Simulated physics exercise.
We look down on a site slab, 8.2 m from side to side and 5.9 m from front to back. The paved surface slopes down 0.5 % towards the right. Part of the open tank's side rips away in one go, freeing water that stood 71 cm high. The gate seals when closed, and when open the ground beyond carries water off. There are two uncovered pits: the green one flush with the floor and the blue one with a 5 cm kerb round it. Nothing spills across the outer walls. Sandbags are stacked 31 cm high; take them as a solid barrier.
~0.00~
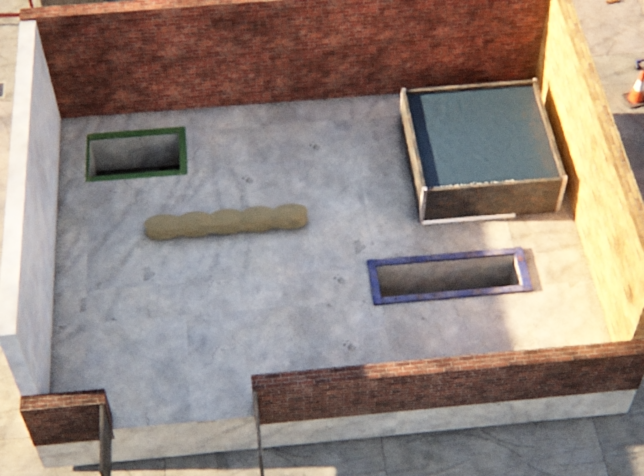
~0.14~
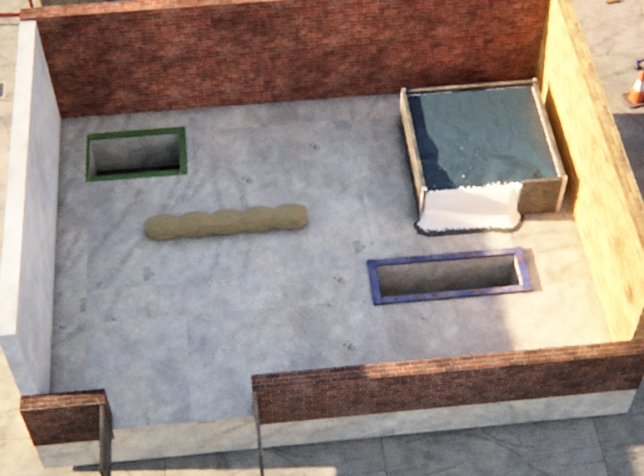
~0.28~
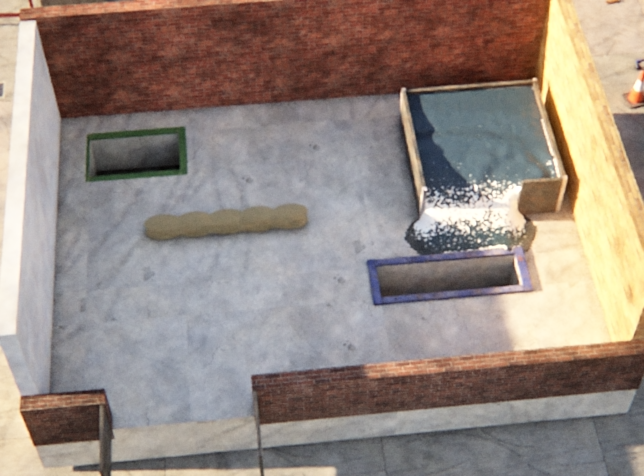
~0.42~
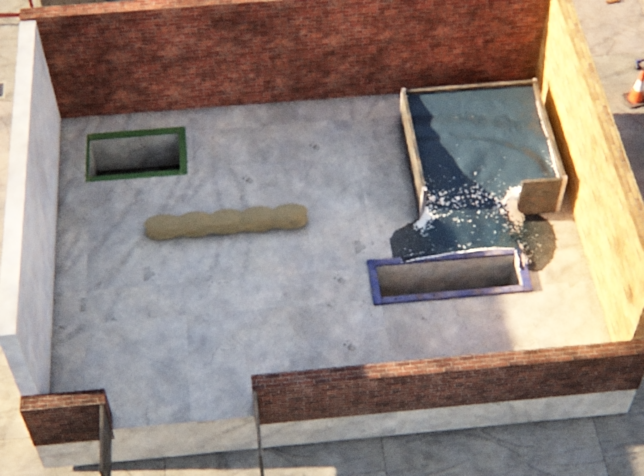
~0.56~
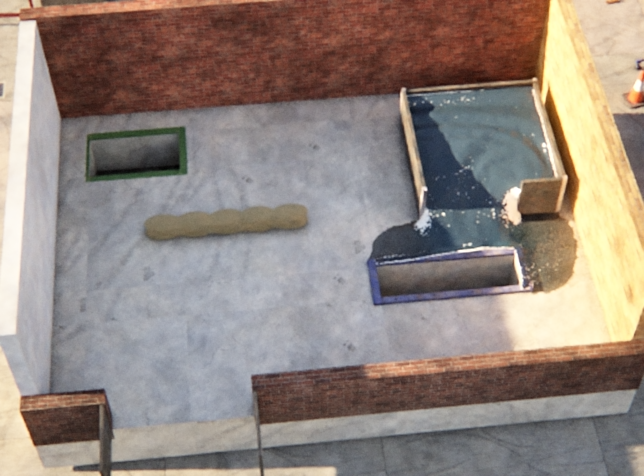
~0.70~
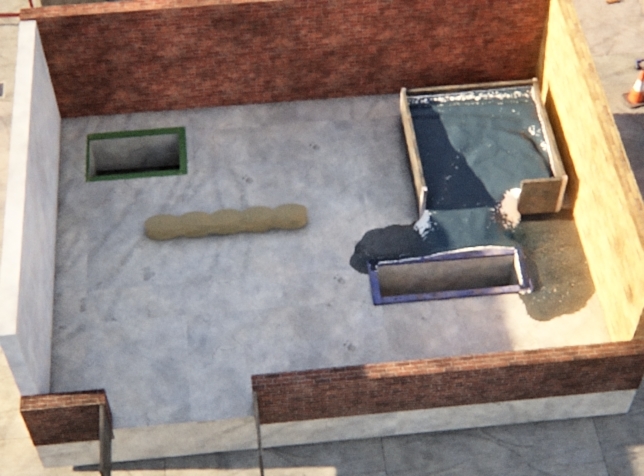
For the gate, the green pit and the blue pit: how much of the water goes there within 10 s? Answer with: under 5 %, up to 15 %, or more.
The gate takes under 5 %; the green pit takes less than 5 %; the blue pit takes more than 15 %.
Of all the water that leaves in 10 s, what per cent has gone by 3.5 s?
Some 75 per cent by then.
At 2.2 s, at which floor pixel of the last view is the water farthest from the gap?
Near (258, 307).
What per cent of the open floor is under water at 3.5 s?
About 25 per cent.
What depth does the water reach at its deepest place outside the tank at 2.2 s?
Up to some 34 cm.
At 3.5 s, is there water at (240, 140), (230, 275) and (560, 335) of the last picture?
In turn: Still dry, wet, wet.
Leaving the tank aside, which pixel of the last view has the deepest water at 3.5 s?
Around (472, 251).
After 1.4 s water covers 10 % of the floor and is deepest (40 cm) near (472, 251); gone so far, the gate 0 %, the green pit 0 %, the blue pit 22 %.
After 2.2 s water covers 15 % of the floor and is deepest (34 cm) near (461, 252); gone so far, the gate 0 %, the green pit 0 %, the blue pit 38 %.
After 3.5 s water covers 25 % of the floor and is deepest (22 cm) near (472, 251); gone so far, the gate 0 %, the green pit 0 %, the blue pit 51 %.
After 6.0 s water covers 45 % of the floor and is deepest (14 cm) near (461, 252); gone so far, the gate 0 %, the green pit 0 %, the blue pit 62 %.
After 10.0 s water covers 60 % of the floor and is deepest (8 cm) near (461, 252); gone so far, the gate 1 %, the green pit 0 %, the blue pit 66 %.
